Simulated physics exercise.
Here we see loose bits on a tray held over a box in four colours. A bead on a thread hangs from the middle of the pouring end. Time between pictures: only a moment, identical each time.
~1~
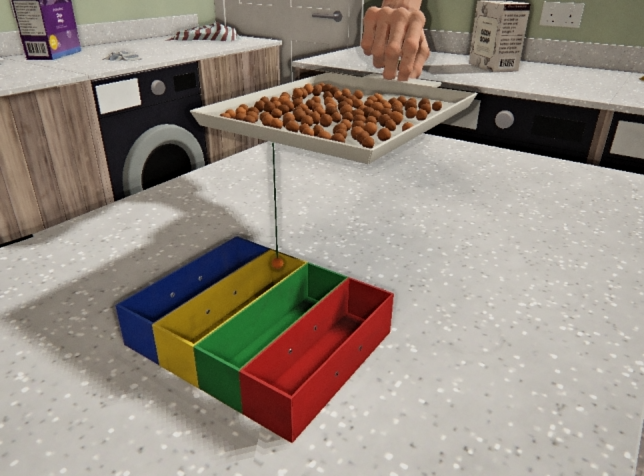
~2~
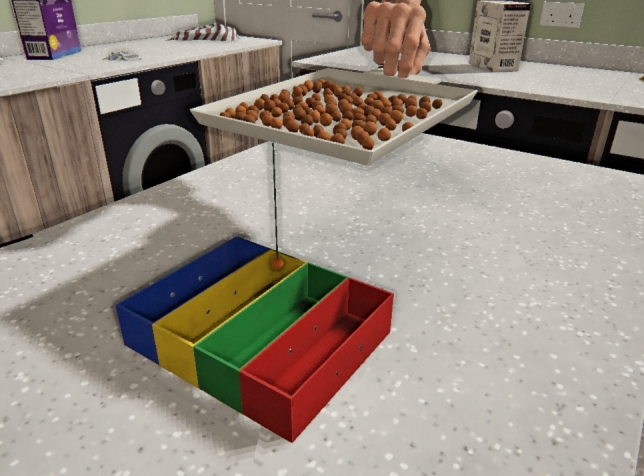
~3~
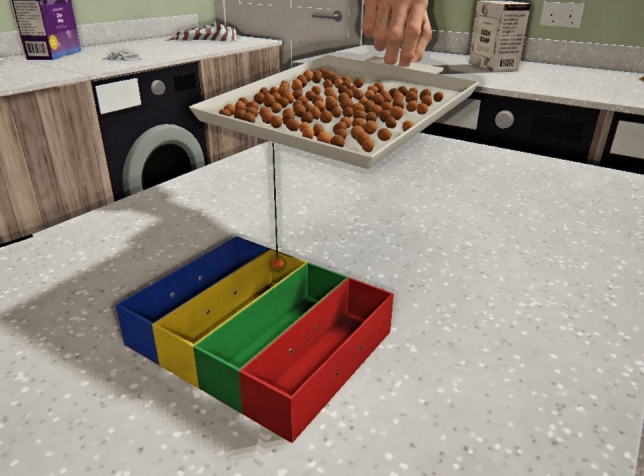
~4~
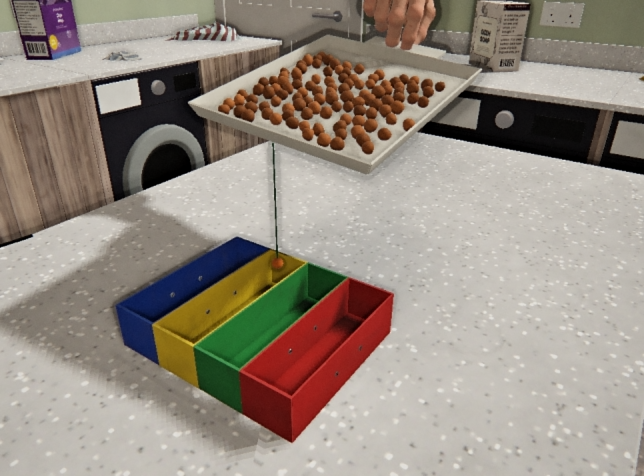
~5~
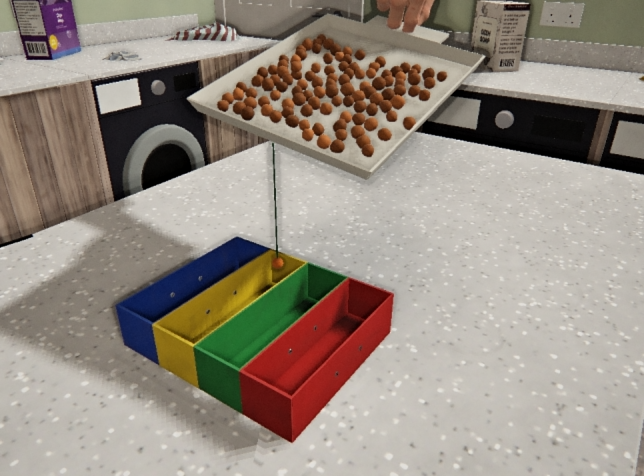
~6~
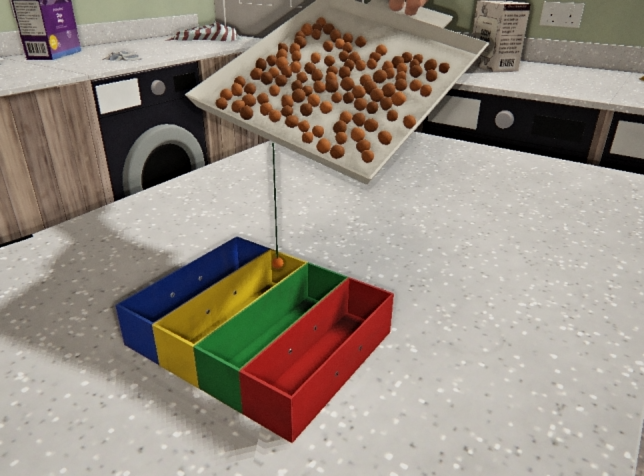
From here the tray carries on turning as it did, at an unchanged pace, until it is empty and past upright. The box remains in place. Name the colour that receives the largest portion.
Red.
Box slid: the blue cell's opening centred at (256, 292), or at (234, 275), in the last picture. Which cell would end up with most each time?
The green cell; the green cell.
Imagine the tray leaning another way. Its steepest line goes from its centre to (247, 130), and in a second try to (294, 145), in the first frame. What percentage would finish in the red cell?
Shares: 0 %, then 30 %.
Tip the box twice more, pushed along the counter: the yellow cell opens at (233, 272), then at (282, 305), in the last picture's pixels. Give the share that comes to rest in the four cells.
Result: 50 % and 100 %.
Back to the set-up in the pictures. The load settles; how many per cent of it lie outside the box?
I'd put it at about 20 percent.
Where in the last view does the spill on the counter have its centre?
Roughly at pixel (423, 378).
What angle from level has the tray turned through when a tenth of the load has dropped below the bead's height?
Roughly 105 degrees of turn.
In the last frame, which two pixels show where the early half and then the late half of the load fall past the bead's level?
Around (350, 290), followed by around (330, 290).
Just after the last frame, tray tipped steeply; every one on the tray.
A moment on, tray tipped past a quarter turn; roughly a quarter on the tray; about a tenth in the red cell; about a tenth in the green cell; roughly half falling or outside the box.
Further on, tray tipped past a quarter turn; roughly half in the red cell; roughly a quarter in the green cell; just a few in the yellow cell; just a few in the blue cell; roughly a quarter falling or outside the box.
When it is over, tray tipped past a quarter turn; roughly half in the red cell; roughly a quarter in the green cell; just a few in the yellow cell; just a few in the blue cell; roughly a quarter outside the box.
